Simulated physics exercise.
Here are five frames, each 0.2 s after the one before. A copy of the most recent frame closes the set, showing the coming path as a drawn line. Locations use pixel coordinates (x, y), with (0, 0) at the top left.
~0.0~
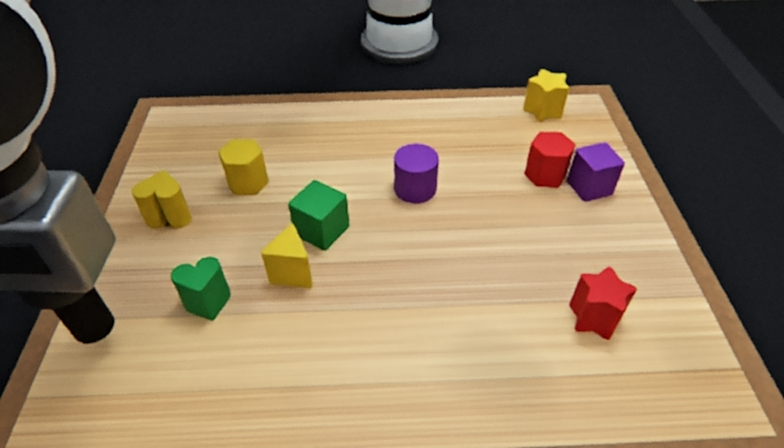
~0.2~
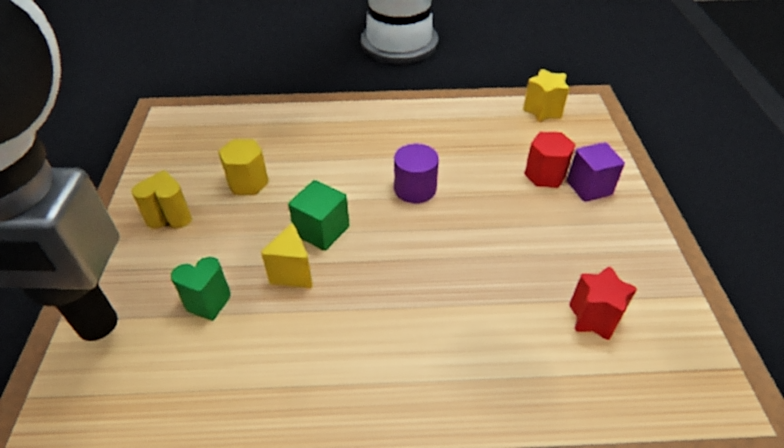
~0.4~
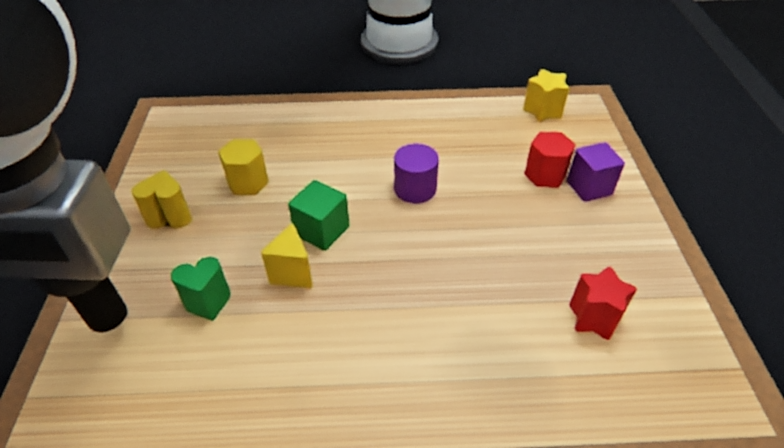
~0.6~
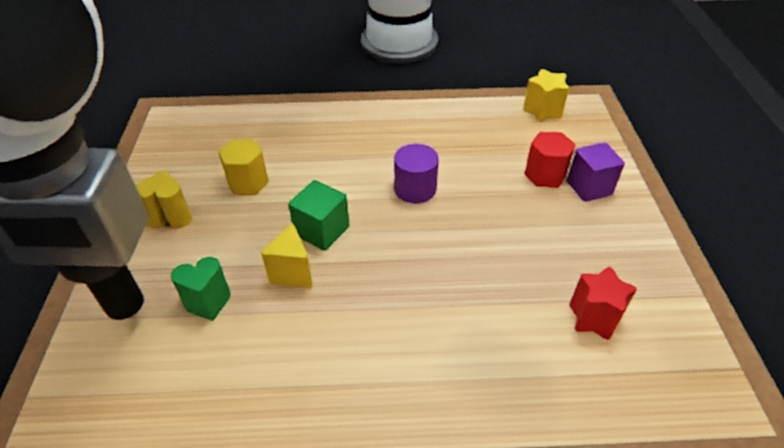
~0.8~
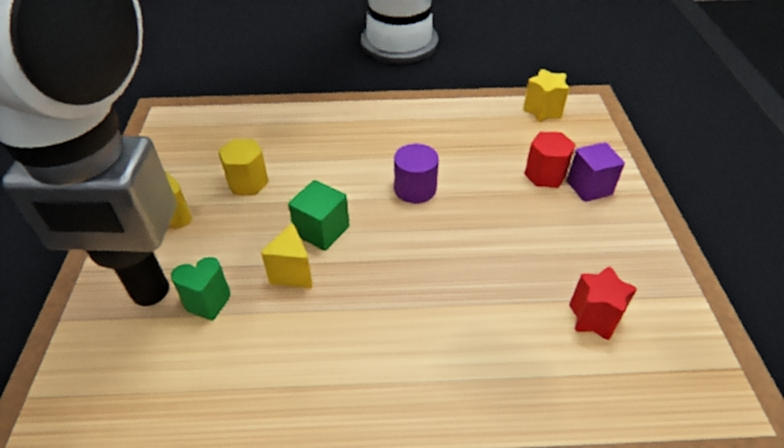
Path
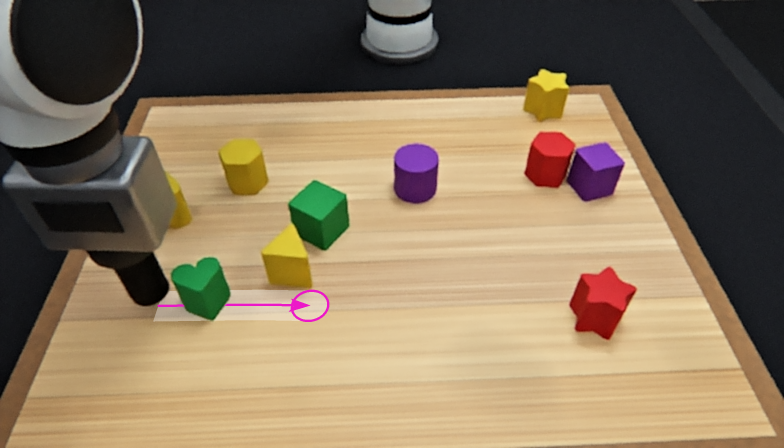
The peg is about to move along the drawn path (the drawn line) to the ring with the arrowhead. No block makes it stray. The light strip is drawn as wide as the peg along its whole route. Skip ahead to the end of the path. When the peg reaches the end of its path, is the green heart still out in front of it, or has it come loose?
The peg still pushes it.
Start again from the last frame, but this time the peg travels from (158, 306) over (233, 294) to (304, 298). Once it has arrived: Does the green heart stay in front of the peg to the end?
Yes, that is how it ends up.
The drawn path runs in a line from (158, 306) to (310, 306).
The first path, step by step. One third of the way, peg (203, 291); green heart (242, 270).
Two thirds of the way, peg (255, 290); green heart (296, 271); yellow triangular piece (290, 241).
At the end, peg (307, 291); green heart (349, 268); yellow triangular piece (290, 241); green square piece not moved.
